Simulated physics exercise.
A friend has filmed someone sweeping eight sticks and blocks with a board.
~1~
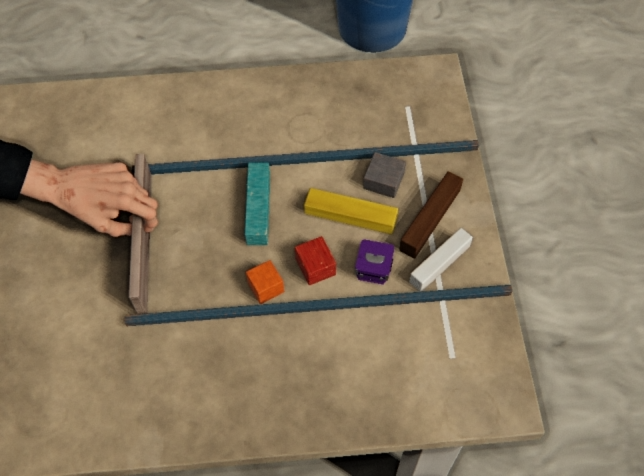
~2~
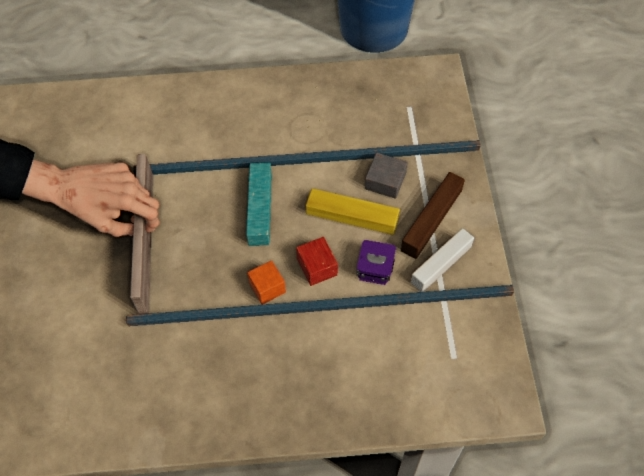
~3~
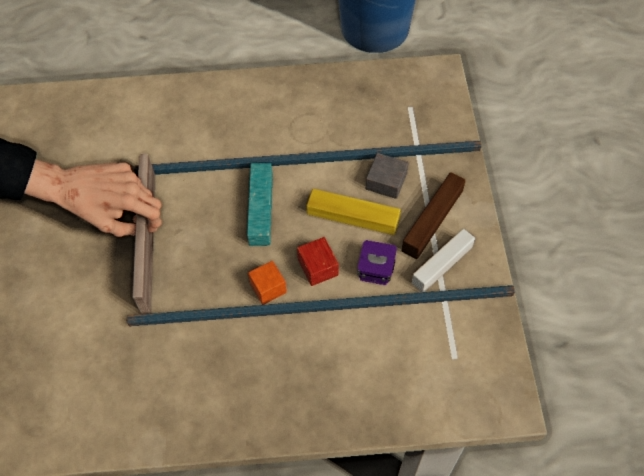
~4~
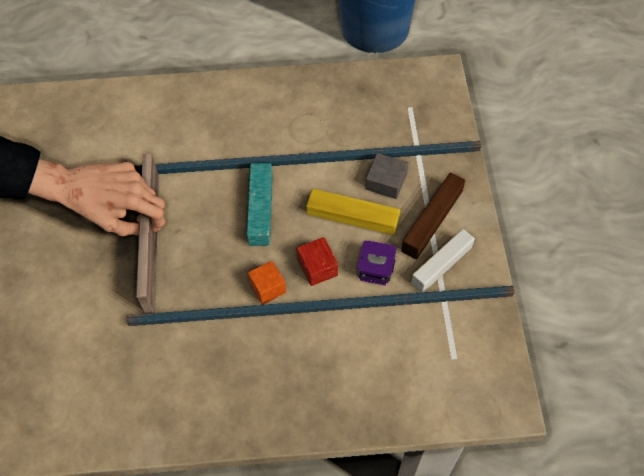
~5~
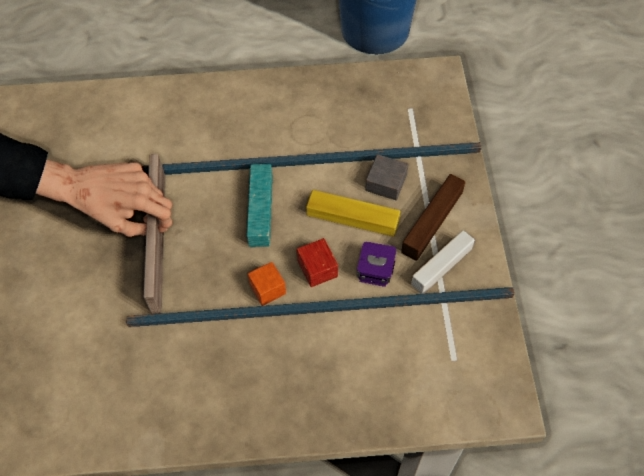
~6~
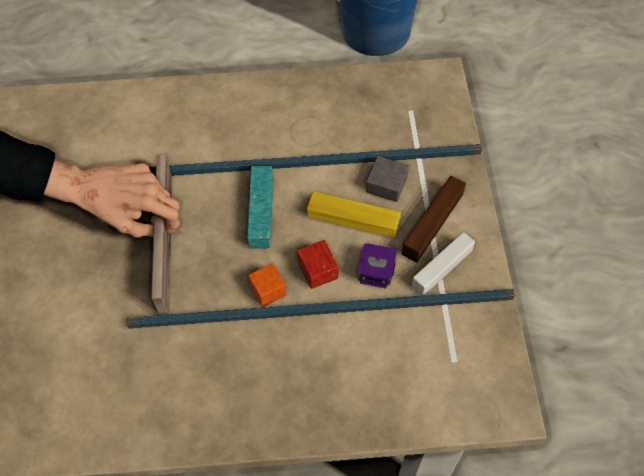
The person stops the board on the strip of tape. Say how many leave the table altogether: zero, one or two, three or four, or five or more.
Here the number that fall off is one or two.
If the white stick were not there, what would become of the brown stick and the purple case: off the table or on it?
The brown stick drops off; the purple case survives.
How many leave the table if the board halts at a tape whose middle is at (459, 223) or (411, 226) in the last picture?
In that order 4 and 2.
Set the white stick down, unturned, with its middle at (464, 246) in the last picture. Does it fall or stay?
From there it falls.
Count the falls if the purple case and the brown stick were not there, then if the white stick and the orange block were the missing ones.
0 in the first case, 1 in the second.
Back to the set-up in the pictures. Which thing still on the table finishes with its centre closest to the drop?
Foremost is the yellow stick.
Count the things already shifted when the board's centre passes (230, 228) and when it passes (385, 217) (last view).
By then 0, and 8.
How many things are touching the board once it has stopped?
It touches 3.
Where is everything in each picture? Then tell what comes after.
White stick (441, 260); brown stick (432, 214); grey block (384, 175); board (141, 232); tape (428, 221), in the first picture.
Brown stick (433, 215); yellow stick (352, 211), in the second picture.
Grey block (387, 176); red block (318, 262), in the third picture.
White stick (443, 261); turquoise bar (260, 204), in the fourth picture.
Brown stick (434, 217); board (155, 232), in the fifth picture.
White stick (443, 264); brown stick (434, 218); grey block (387, 179); board (163, 233); tape (431, 225), in the sixth picture.
A little later, none off yet; white stick at rest near (443, 264); brown stick at rest near (434, 218); grey block at rest near (387, 179).
Next, none off yet; white stick shifted a little near (461, 274); brown stick shifted a little near (470, 226); grey block moving near (392, 174).
When it is over, the number that fall off is one or two; down, brown stick and white stick.
